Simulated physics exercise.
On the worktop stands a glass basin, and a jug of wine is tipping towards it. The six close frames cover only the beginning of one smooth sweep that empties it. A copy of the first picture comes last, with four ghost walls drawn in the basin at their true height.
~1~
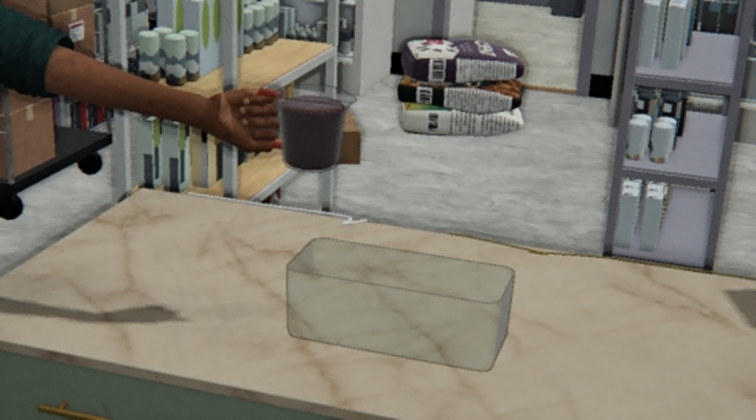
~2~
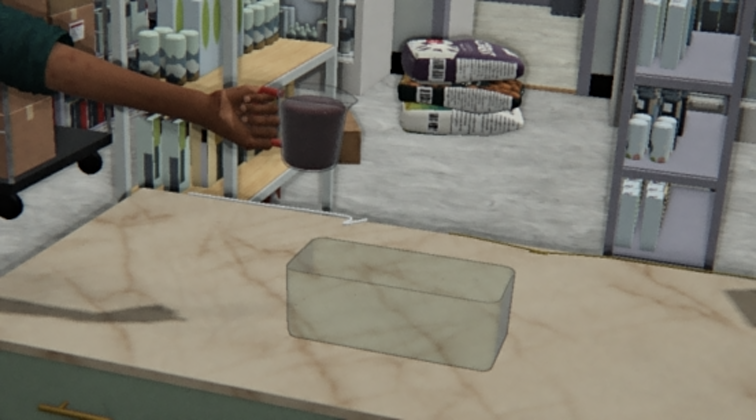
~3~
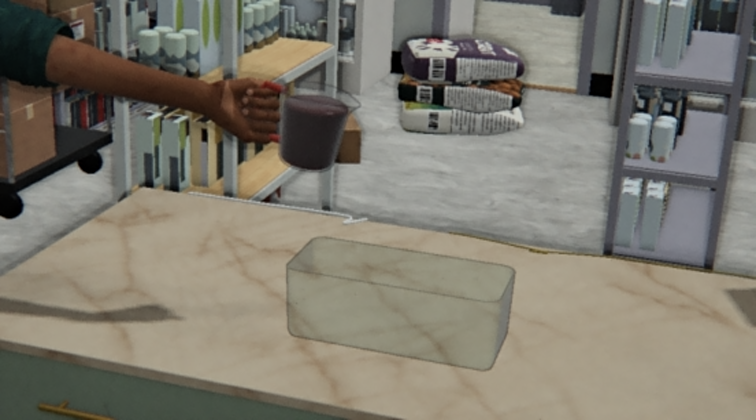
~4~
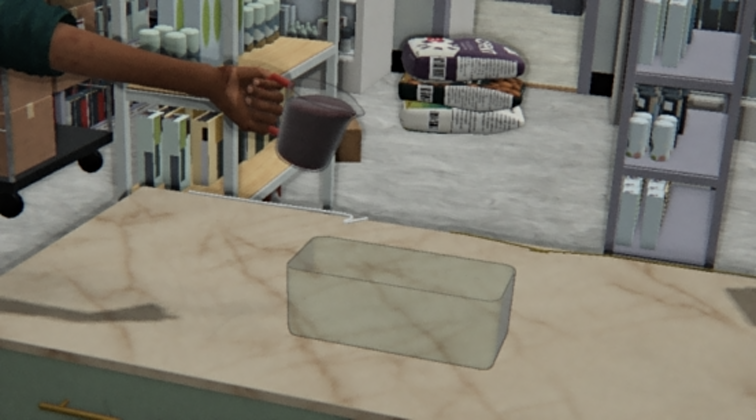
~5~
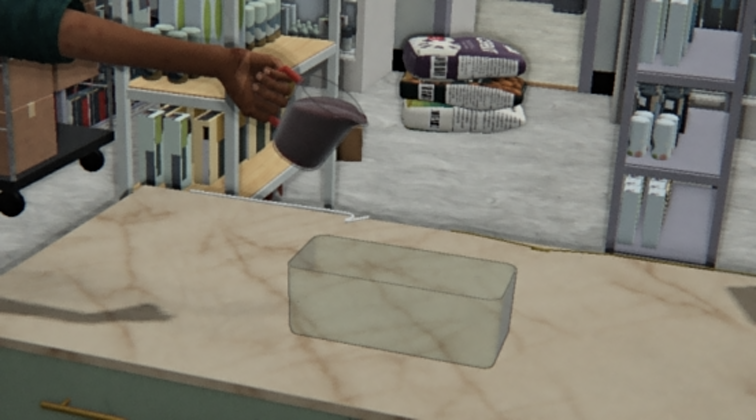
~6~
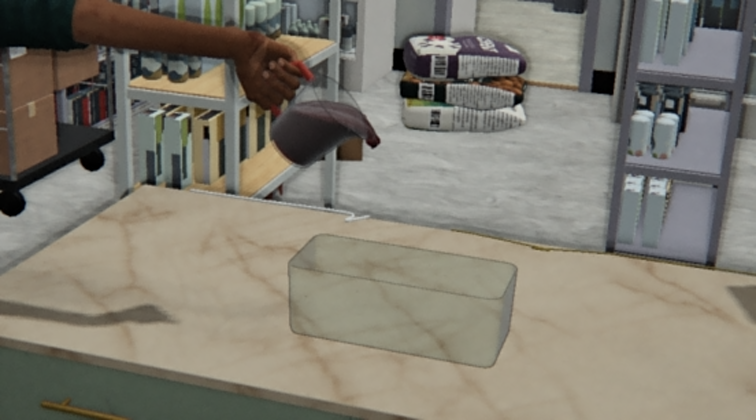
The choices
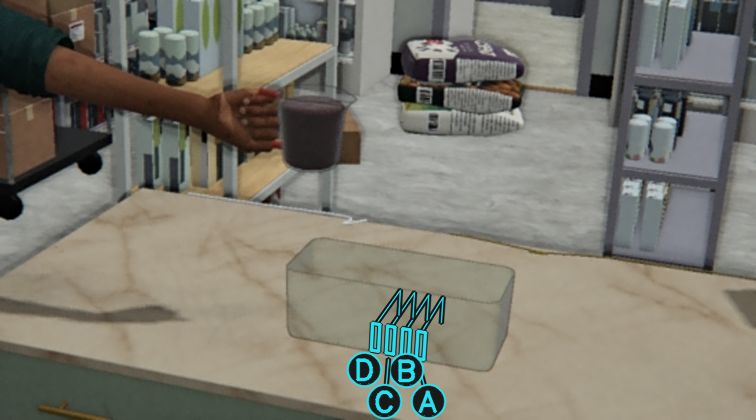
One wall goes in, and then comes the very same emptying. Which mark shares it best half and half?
D.
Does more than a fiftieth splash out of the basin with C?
Yes.
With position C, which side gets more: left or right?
The left side.
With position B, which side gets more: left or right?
The left one.
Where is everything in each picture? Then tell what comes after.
Upright, lip at (355, 100); basin from (288, 334) to (494, 371); nothing has left yet.
Tipped about 2°, lip at (356, 102); nothing has left yet.
Tipped about 8°, lip at (359, 106); nothing has left yet.
Tipped about 18°, lip at (363, 114); nothing has left yet.
Tipped about 30°, lip at (367, 125); nothing has left yet.
Tipped about 45°, lip at (367, 138); wine is over the lip, down to (373, 147).
On the marked copy, A at (418, 364); B at (403, 361); C at (388, 359); D at (373, 356).
If A is chosen, about 88 % ends left of the wall and 7 % right of it; 5 % is lost outside.
If B is chosen, about 86 % ends left of the wall and 5 % right of it; 8 % is lost outside.
If C is chosen, about 70 % ends left of the wall and 21 % right of it; 9 % is lost outside.
If D is chosen, about 47 % ends left of the wall and 50 % right of it; 3 % is lost outside.
